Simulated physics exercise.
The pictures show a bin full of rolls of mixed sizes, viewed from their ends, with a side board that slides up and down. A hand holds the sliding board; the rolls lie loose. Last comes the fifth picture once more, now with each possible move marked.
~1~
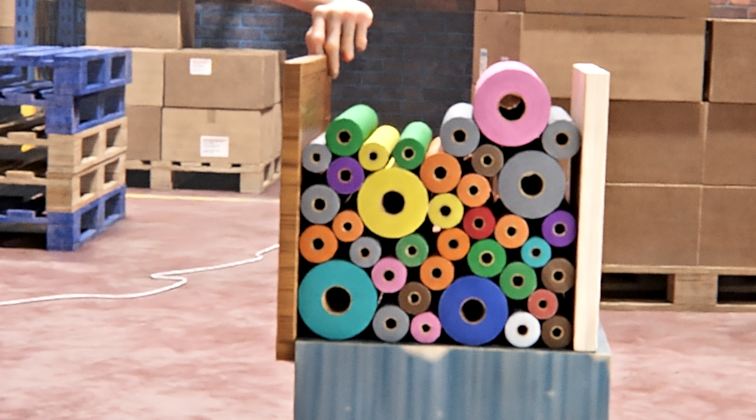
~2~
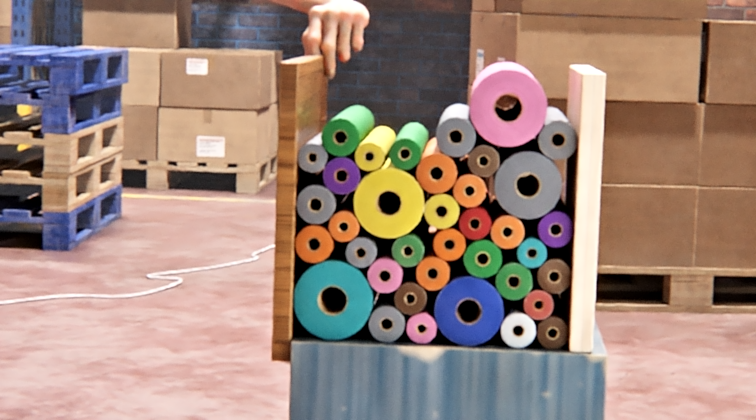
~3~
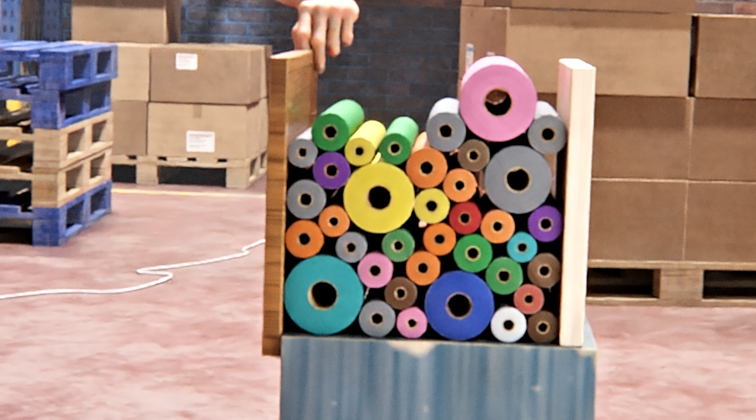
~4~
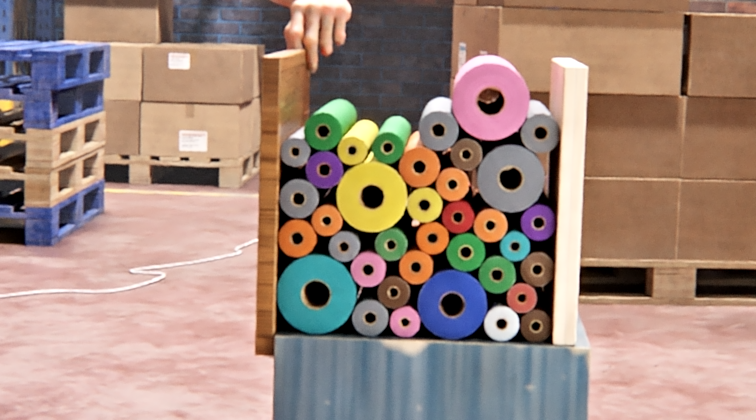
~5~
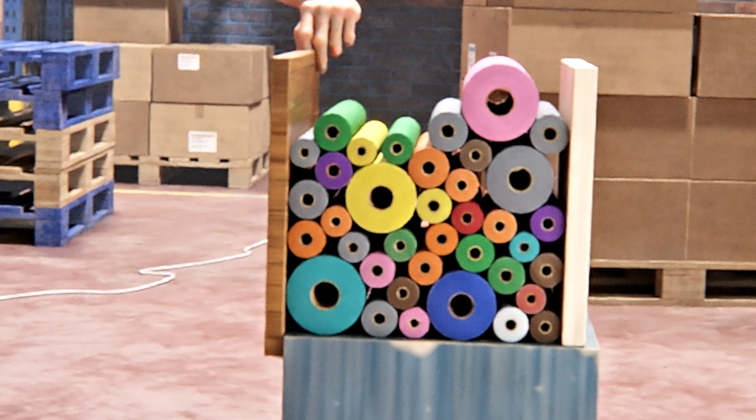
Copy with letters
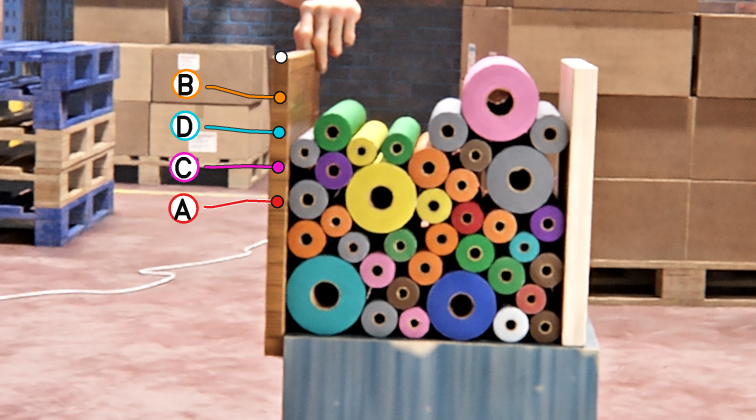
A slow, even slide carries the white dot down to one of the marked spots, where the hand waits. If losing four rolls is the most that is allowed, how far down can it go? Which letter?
Down to A.
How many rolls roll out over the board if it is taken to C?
The count is none.
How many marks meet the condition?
Four of the four.
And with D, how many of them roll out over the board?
The count is none.
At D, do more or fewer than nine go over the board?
At D, fewer than nine.
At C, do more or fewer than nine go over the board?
It loses fewer than nine.
On the copy, A at (277, 202); B at (280, 98); C at (278, 167); D at (279, 132); the white dot at (281, 57).
On A. First, top of the board (289, 124).
Then, top of the board (287, 199).
Finally, top of the board (287, 201), two out over the board.
By contrast, B none out over the board; C none out over the board; D none out over the board.
